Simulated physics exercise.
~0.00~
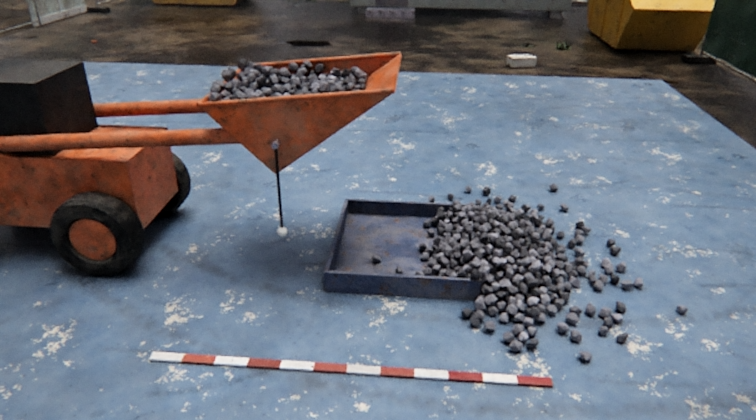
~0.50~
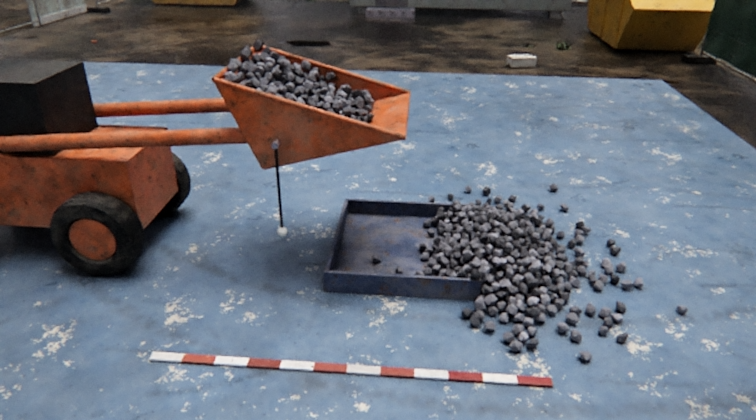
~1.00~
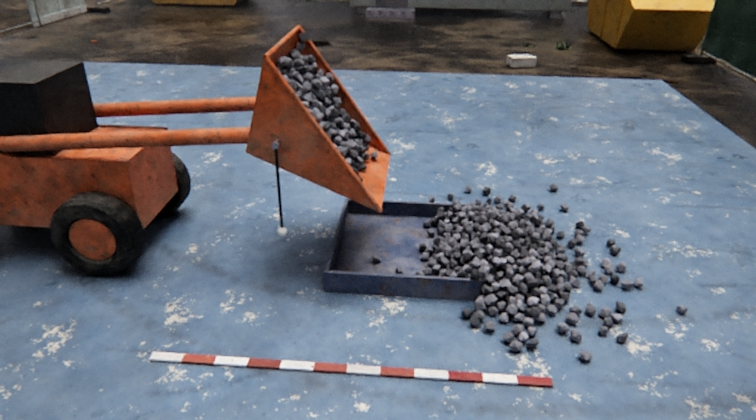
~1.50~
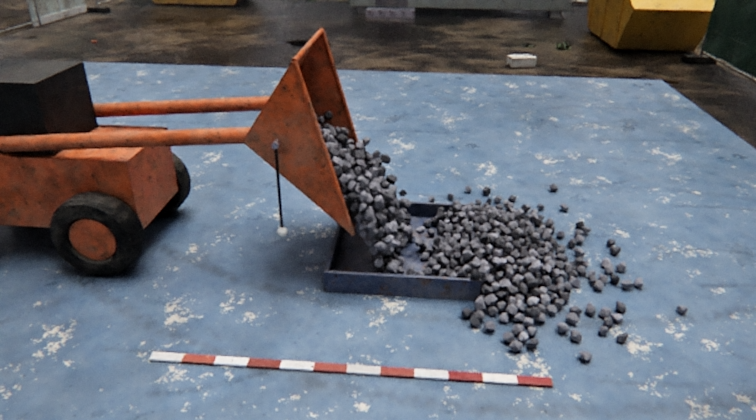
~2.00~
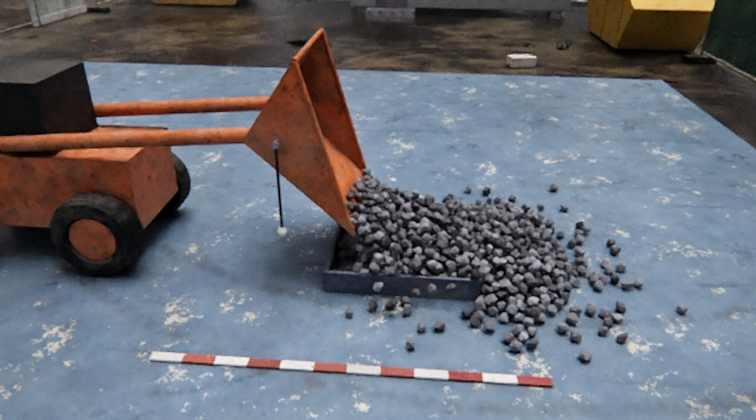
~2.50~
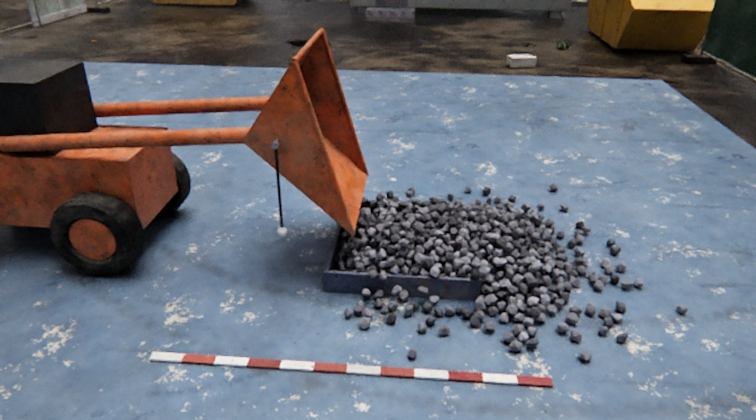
An orange loader on the left holds up a bucket heaped with dark crushed stones, next to a low, dark tray whose right side is already buried under a loose pile. The bucket begins to tip forward to the right, its stones still staying inside. It tilts steeply until its lip hangs over the tray, and the stones slide out in a thick stream. They spread across the tray and join the older pile, a few tumbling over the front edge onto the blue floor. Finally the empty bucket stays tipped above a tray heaped with stones.
